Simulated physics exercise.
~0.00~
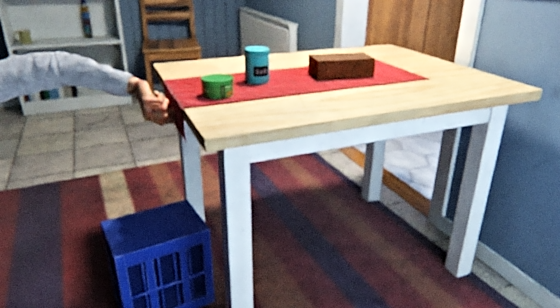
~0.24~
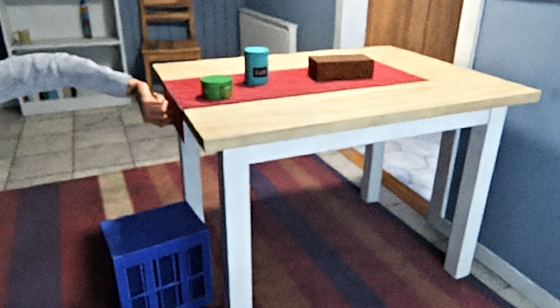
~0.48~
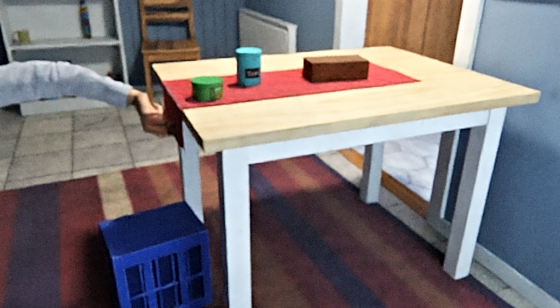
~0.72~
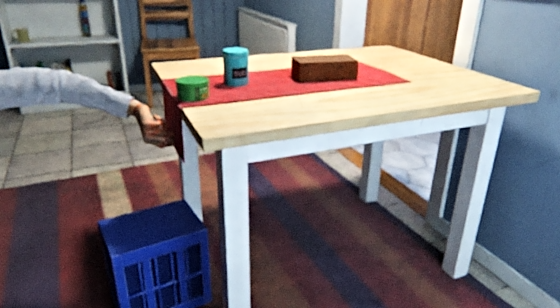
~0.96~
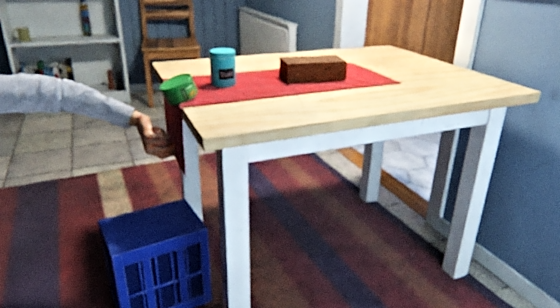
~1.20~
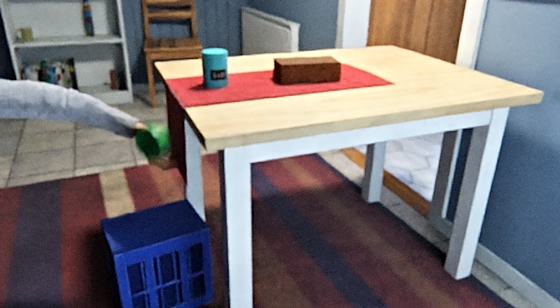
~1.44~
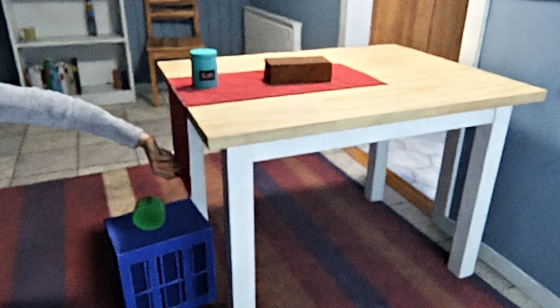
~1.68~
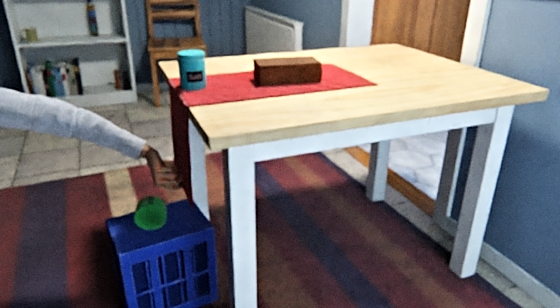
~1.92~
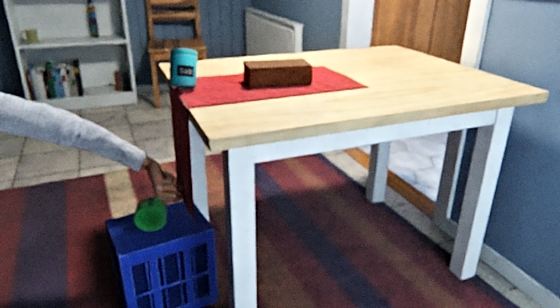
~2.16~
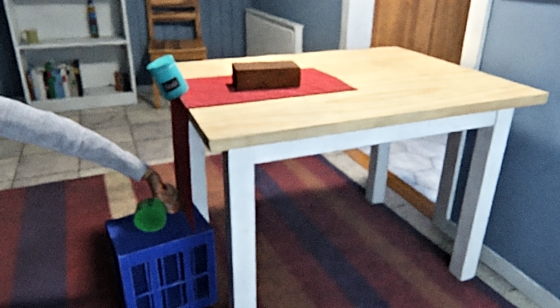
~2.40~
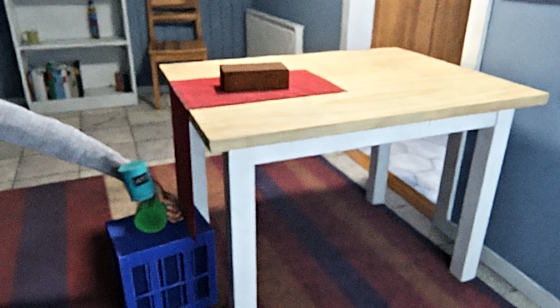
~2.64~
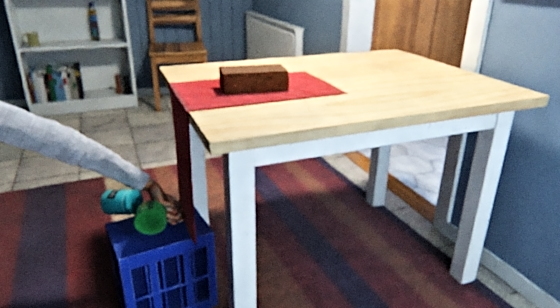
An arm in a pale sleeve reaches in from the left beside a wooden-topped table with white legs, seen from slightly above by a gently swaying camera in a blue-walled room. A green tub, a turquoise jar and a brick stand on a red runner, with a blue crate on the striped rug below. The hand tugs the runner leftward over the end, carrying everything along. The tub tips off first and lands on the crate. The jar then leans at the edge and drops upside down. It ends on its side by the tub, while the brick stays on the table.
